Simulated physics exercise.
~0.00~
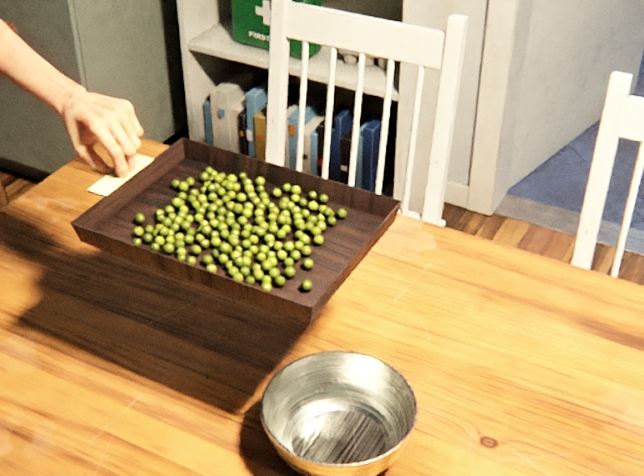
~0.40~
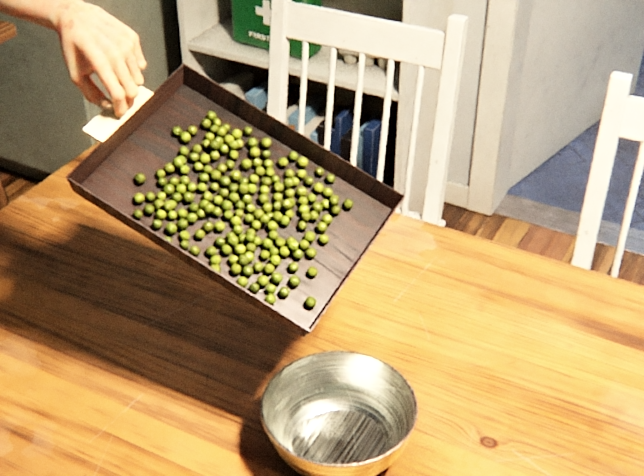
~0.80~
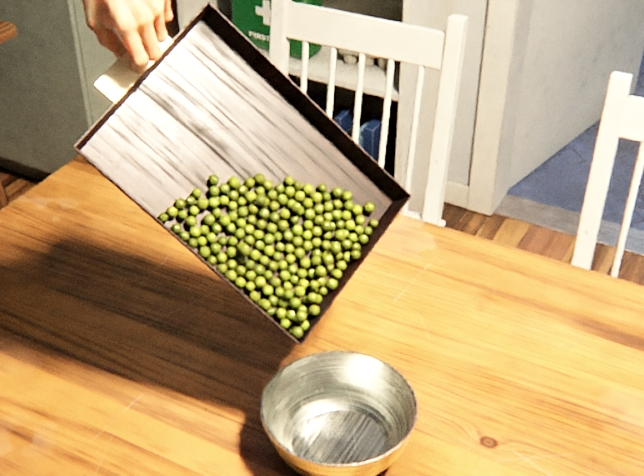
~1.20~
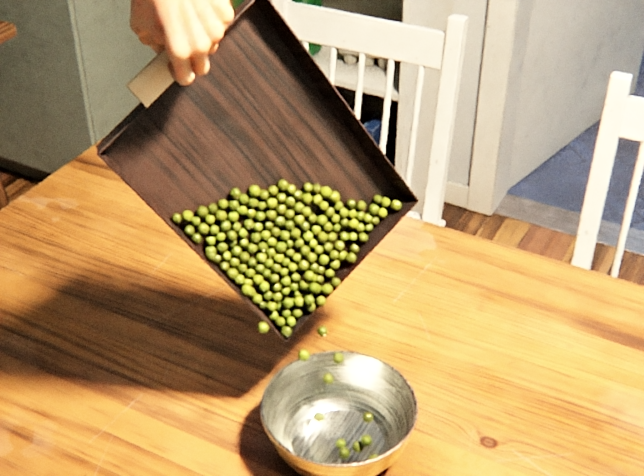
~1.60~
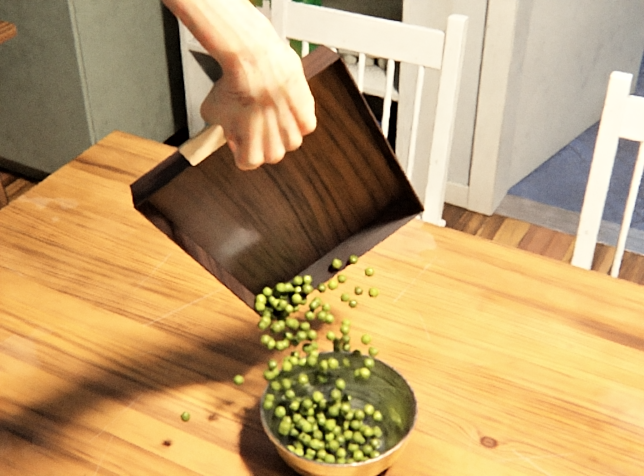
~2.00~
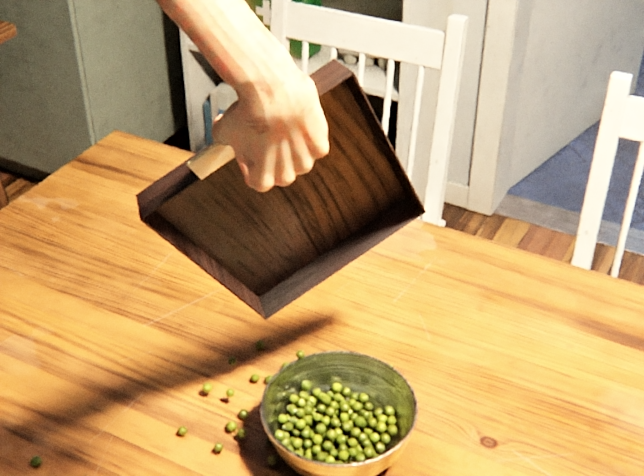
Small green olives sliding down a dark tray tilted by a hand, pouring into a metal bowl, a few scattering on the table.
